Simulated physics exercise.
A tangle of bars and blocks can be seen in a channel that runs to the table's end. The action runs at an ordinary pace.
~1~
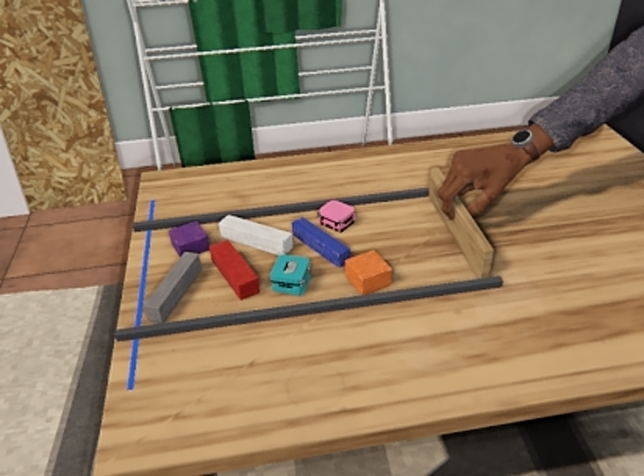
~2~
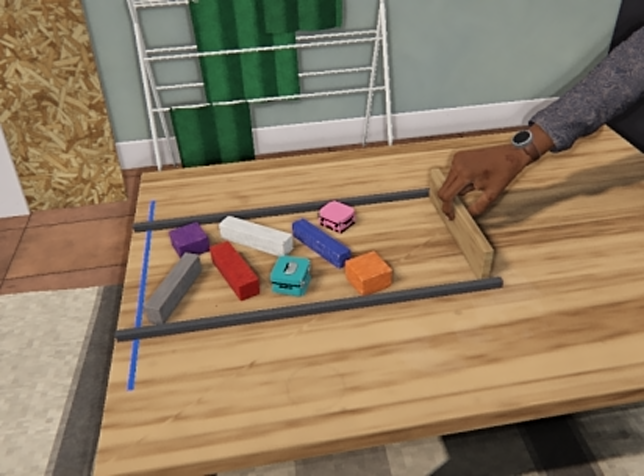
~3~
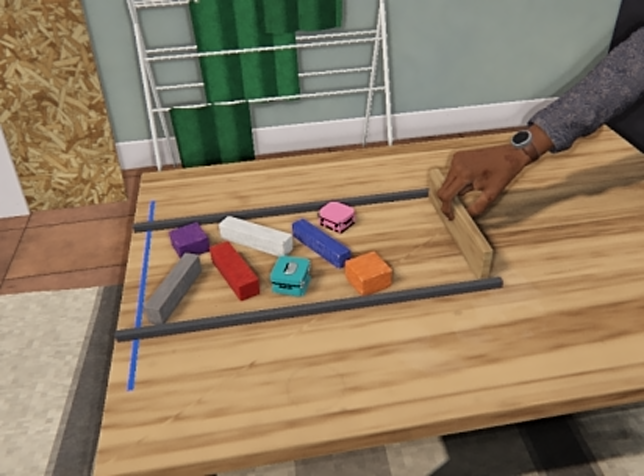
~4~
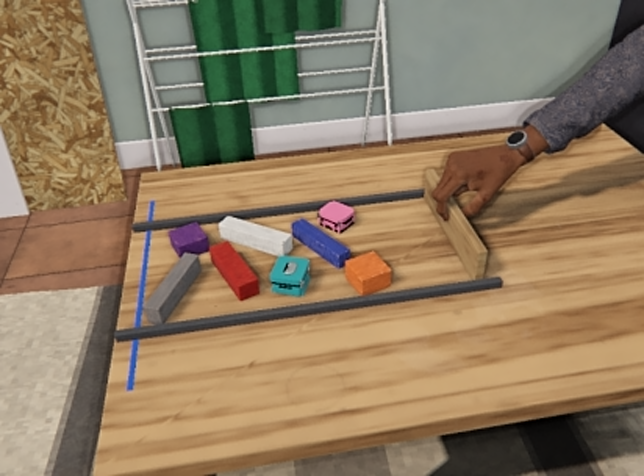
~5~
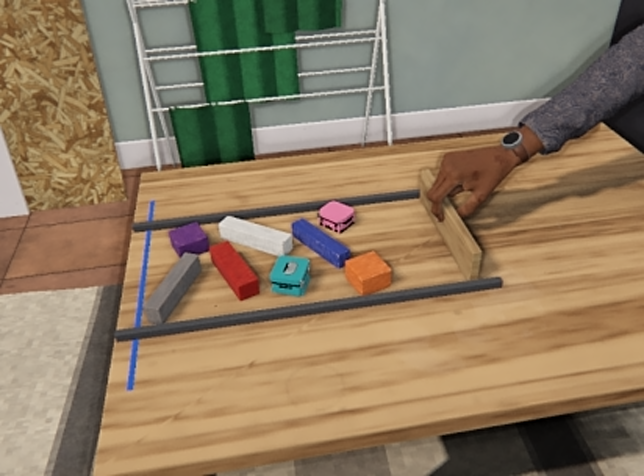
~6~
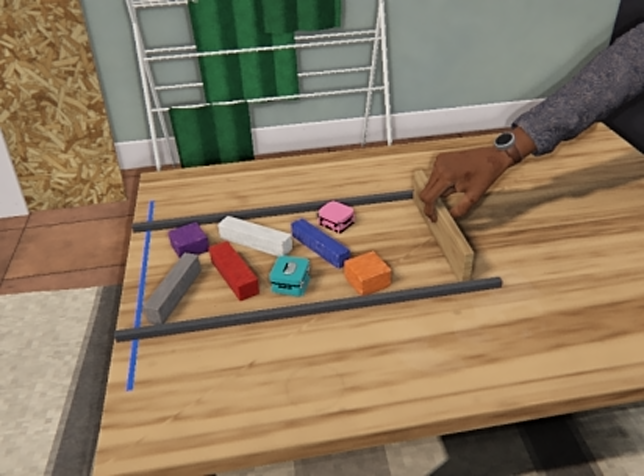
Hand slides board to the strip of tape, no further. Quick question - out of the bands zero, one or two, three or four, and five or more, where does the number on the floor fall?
The push is going to knock off more than four.
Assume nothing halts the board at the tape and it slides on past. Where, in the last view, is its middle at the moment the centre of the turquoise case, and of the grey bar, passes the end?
Its middle is about (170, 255) and about (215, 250).
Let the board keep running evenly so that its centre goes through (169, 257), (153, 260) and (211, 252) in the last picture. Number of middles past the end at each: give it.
Respectively, 4, 5 and 1.
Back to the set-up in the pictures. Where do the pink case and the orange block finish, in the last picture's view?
I'd put one at around (134, 236) and the other at around (119, 305).
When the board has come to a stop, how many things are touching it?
Number: 3.
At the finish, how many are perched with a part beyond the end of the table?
That would be 2.
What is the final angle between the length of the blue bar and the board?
Out of line by around 0°.
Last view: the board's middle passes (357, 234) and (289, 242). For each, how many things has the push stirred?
The first count is 2, and then it's 6.
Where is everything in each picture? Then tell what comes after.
In the first frame, grey bar (174, 286); purple block (189, 240); red bar (234, 269); board (457, 220); tape (144, 276).
In the second frame, purple block (190, 241); white bar (256, 236).
In the third frame, red bar (234, 270); board (457, 221).
In the fourth frame, grey bar (174, 287); blue bar (320, 242).
In the fifth frame, purple block (189, 241); orange block (368, 274).
In the sixth frame, grey bar (174, 288); purple block (189, 241); red bar (234, 270); board (440, 223); tape (143, 277).
Soon after, none off yet; grey bar at rest near (174, 288); purple block at rest near (189, 241); red bar at rest near (234, 270).
After that, none off yet; grey bar displaced a little near (143, 289); purple block displaced about its own width near (164, 246); red bar displaced about its own width near (167, 278).
In the end, the number that fall off is five or more; gone, turquoise case, white bar, red bar, purple block and grey bar.
